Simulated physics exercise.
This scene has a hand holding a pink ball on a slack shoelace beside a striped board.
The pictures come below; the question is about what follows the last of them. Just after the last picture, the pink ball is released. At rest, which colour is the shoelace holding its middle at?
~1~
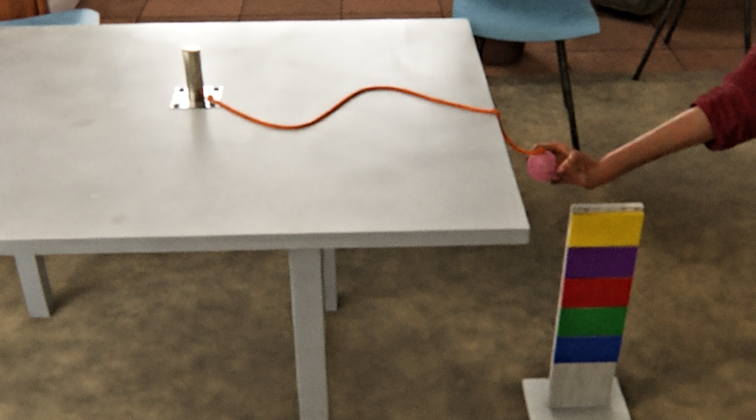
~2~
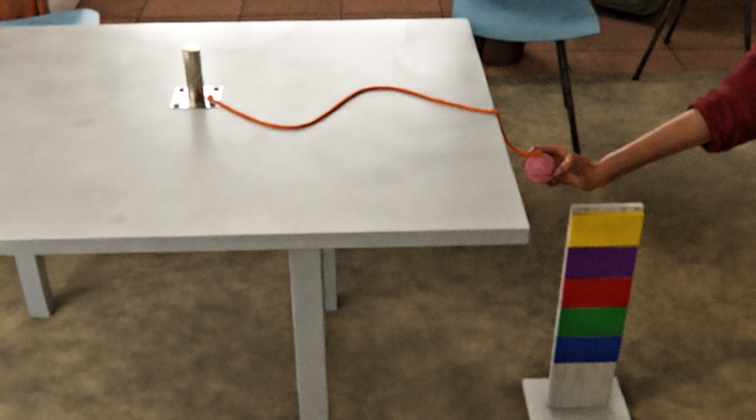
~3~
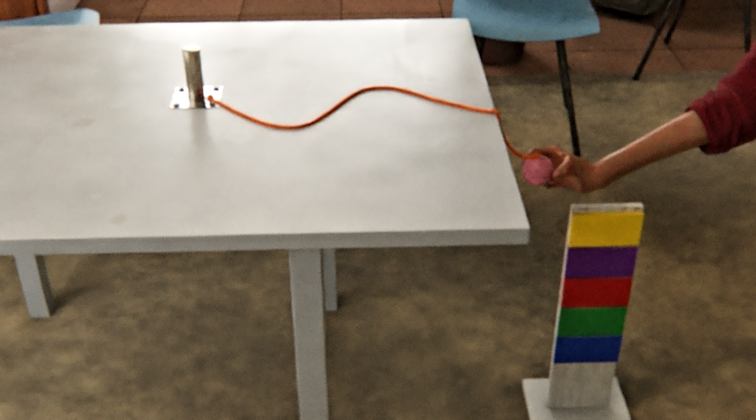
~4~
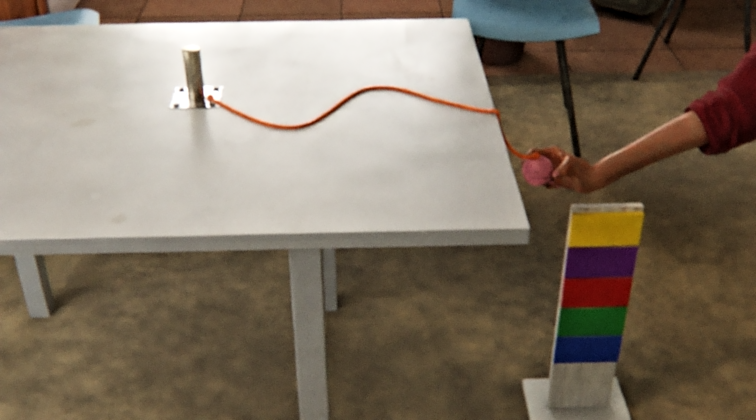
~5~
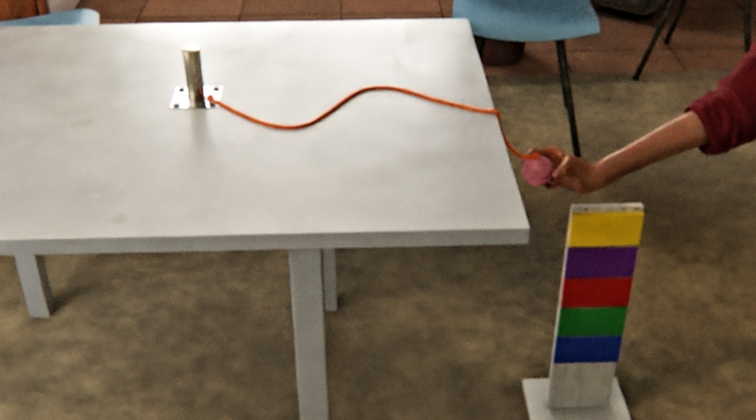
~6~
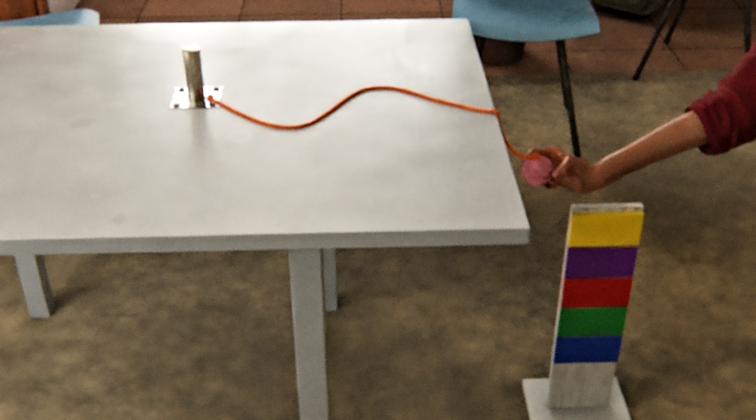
Purple.
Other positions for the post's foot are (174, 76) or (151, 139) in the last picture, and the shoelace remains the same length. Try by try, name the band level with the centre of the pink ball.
Try one - yellow; try two - yellow.
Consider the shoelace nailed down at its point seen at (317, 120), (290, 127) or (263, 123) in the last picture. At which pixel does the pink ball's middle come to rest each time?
Results: (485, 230); (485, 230); (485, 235).
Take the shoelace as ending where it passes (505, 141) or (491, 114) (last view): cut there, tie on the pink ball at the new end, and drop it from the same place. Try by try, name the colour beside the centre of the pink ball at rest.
Results, first to last: Yellow; no band.
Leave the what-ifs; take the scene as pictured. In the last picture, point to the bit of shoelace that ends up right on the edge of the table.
You'll find it close to (421, 96).
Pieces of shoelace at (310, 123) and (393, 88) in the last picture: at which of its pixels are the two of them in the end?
At (339, 103), then (461, 108).
Early on, ball near (512, 249); level with purple.
Midway, ball near (473, 250); level with purple.
Finally, ball near (489, 254); level with purple. The shoelace holds its middle at purple.
